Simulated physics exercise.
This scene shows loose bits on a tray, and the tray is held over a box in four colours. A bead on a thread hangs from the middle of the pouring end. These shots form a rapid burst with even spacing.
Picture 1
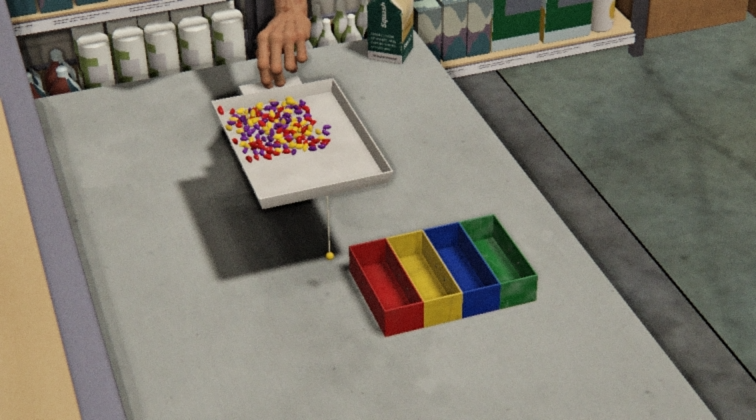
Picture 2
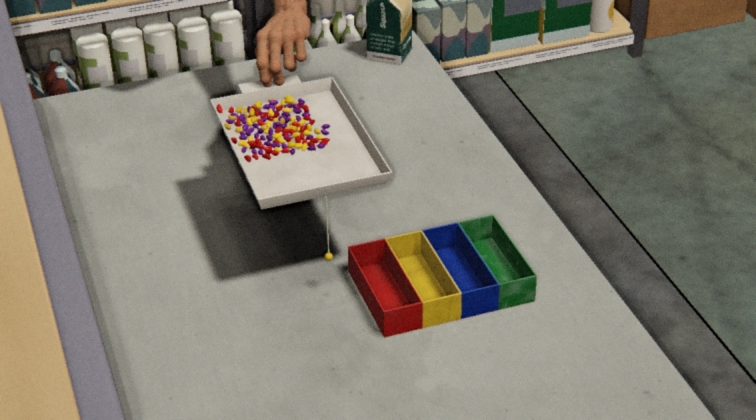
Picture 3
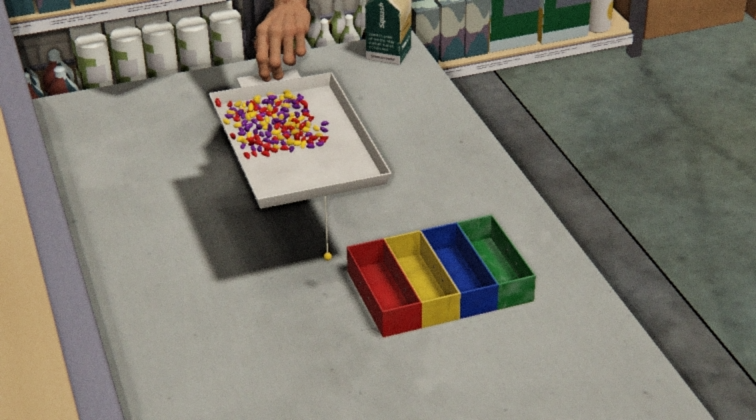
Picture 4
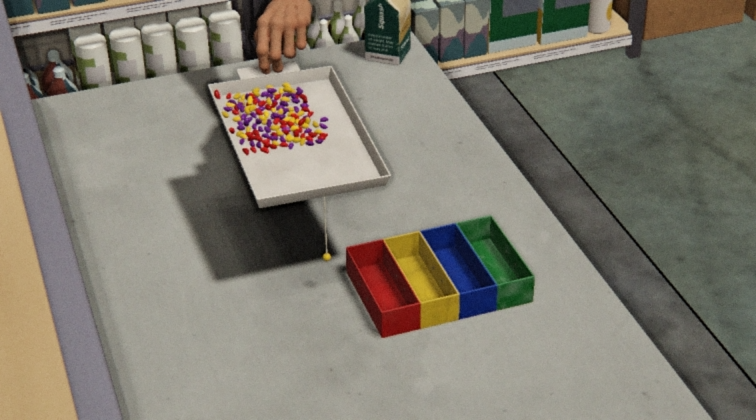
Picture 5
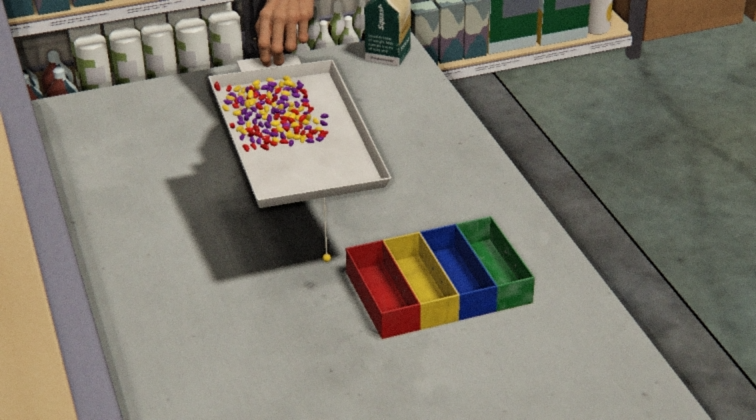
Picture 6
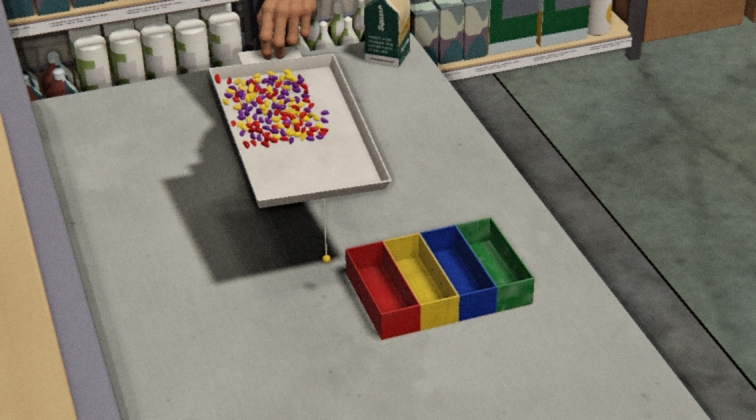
At the start, a hand holds a pale tray of colourful jelly beans level above a counter, beside a box with red, yellow, blue and green cells. The hand then gradually tilts the tray slightly, lowering its front right corner, while the beans stay clustered near the back and the bead hangs almost still.
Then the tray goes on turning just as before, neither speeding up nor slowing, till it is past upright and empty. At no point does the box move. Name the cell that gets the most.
Red.
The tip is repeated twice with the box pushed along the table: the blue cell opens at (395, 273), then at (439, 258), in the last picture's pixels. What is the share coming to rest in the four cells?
About 100 in a hundred, then about 80 in a hundred.
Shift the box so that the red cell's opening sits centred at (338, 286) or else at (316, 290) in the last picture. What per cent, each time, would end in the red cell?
Trial 1 around 20 percent, trial 2 around 10 percent.
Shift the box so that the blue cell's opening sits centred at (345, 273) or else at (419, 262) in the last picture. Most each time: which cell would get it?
So the first one goes to that green cell and the second to the cell in yellow.
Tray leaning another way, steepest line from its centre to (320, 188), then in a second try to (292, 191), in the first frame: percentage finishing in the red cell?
The first try gives close to 20 per cent, the second close to 0 per cent.
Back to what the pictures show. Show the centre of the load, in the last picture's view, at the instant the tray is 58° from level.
Centre estimate: (350, 182).
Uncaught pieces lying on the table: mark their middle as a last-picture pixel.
Centre: Roughly (345, 320).
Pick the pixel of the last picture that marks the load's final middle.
Centre at rest, last view: Approx. (381, 299).
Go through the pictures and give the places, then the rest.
The first picture shows corners of the pouring end at (262, 196) and (388, 170), level; middle of the load at (276, 127), jelly beans; bead on its thread at (330, 256); red cell at (404, 317); yellow cell at (443, 308); blue cell at (481, 298); green cell at (518, 290).
The second picture shows corners of the pouring end at (261, 197) and (387, 171), level; middle of the load at (275, 126).
The third picture shows corners of the pouring end at (260, 196) and (387, 172), tipped barely, lowest at the right corner; middle of the load at (274, 122).
The fourth picture shows corners of the pouring end at (260, 196) and (386, 174), tipped a little, lowest at the right corner; middle of the load at (273, 117).
The fifth picture shows corners of the pouring end at (260, 197) and (387, 176), tipped a little, lowest at the right corner; middle of the load at (273, 111).
The sixth picture shows corners of the pouring end at (261, 197) and (387, 179), tipped a little, lowest at the right corner; middle of the load at (274, 107); red cell at (401, 320); yellow cell at (439, 311); blue cell at (477, 302); green cell at (515, 293).
Soon, tray tipped steeply; nearly all on the tray; a stray few in the red cell; a stray few in the yellow cell; a small part falling or outside the box.
A while on, tray tipped right over; about two thirds on the tray; a small part in the red cell; a small part in the yellow cell; a small part falling or outside the box.
Towards the end, tray tipped past a quarter turn; about two thirds in the red cell; a small part in the yellow cell; about a quarter falling or outside the box.
Finally, tray tipped past a quarter turn; about two thirds in the red cell; a small part in the yellow cell; none in the blue cell; none in the green cell; about a quarter outside the box.
